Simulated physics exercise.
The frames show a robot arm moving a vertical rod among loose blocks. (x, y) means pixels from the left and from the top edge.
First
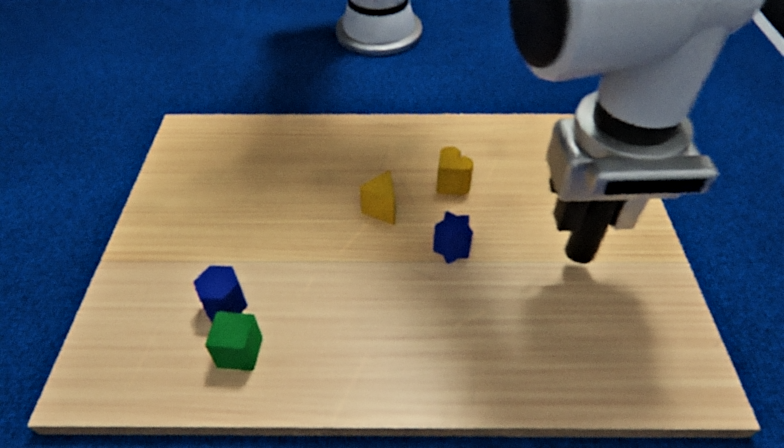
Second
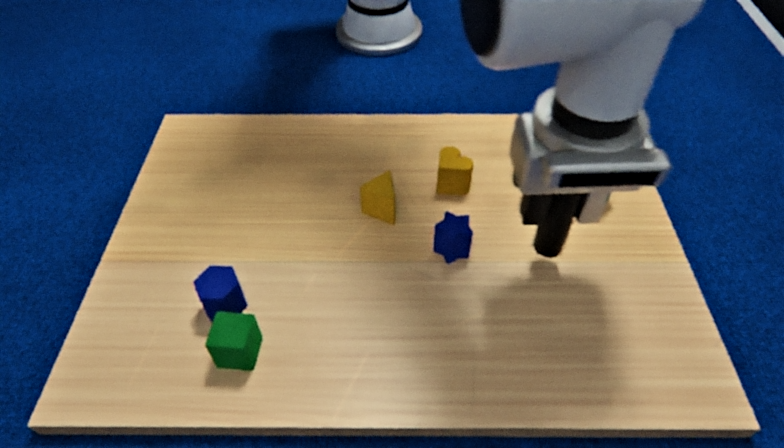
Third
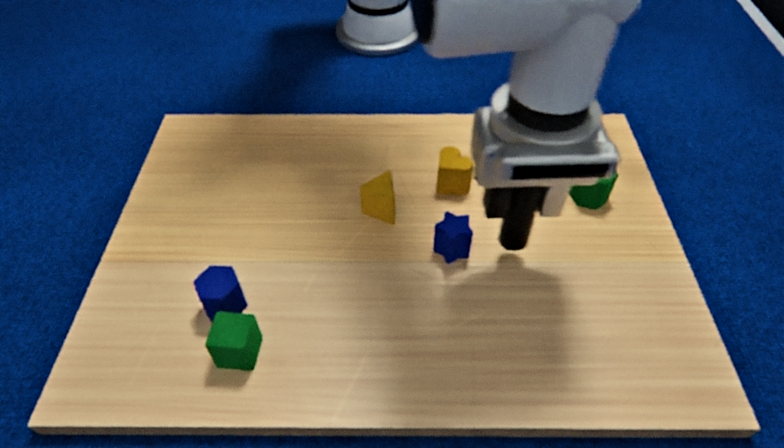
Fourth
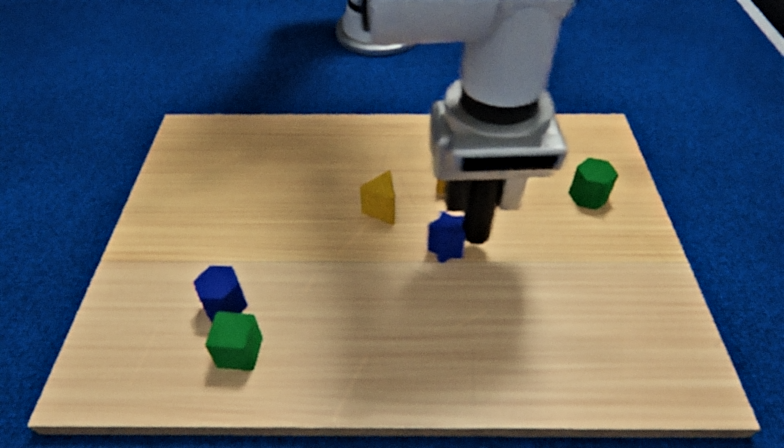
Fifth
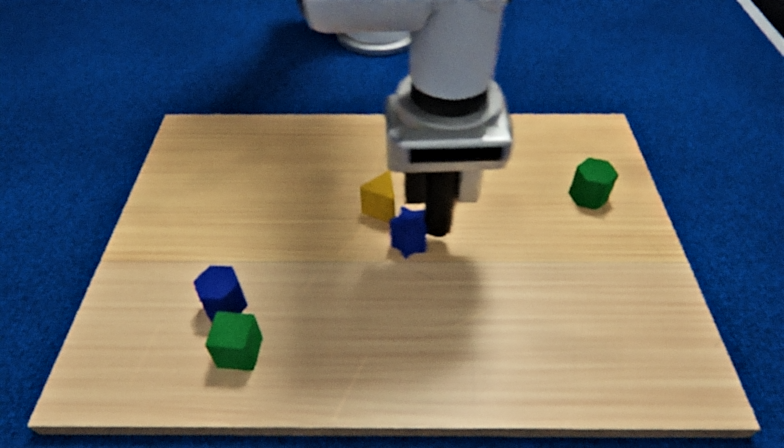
On a wooden board, a robot arm moves its rod left and pushes a blue star-shaped block.
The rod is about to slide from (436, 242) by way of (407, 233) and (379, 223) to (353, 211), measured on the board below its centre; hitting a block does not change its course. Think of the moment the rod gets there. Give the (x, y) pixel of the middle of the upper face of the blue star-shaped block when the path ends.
It is going to be at (353, 211).
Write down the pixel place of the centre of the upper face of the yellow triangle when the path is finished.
Top centre: (361, 167).
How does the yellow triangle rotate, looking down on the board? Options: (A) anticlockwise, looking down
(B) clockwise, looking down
I choose B.
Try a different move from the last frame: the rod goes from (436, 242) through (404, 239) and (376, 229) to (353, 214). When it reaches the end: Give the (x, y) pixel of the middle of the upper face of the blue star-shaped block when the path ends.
My prediction: (337, 208).
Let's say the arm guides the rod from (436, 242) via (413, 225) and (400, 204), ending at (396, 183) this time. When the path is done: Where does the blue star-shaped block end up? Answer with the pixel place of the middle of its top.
Its top centre lands on (392, 213).
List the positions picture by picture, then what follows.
The first frame shows lower end of the rod (580, 253), tops of blocks, yellow triangle (381, 185), blue star-shaped block (455, 224), yellow heart (454, 158).
The second frame shows rod (547, 247), blocks as before.
The third frame shows rod (513, 240), blocks as before.
The fourth frame shows rod (476, 234), blue star-shaped block (449, 224).
The fifth frame shows rod (438, 227), yellow triangle (381, 185), blue star-shaped block (410, 219), yellow heart hidden.
On the path given first. One third of the way, rod (407, 217); blue star-shaped block (380, 213), turned 15° anticlockwise.
Two thirds of the way, rod (377, 207); yellow triangle (369, 173), turned 40° clockwise; blue star-shaped block (357, 212), turned 45° anticlockwise.
At the end, rod (352, 195); yellow triangle (361, 167), turned 95° clockwise; blue star-shaped block (353, 211), turned 65° anticlockwise; yellow heart not moved.
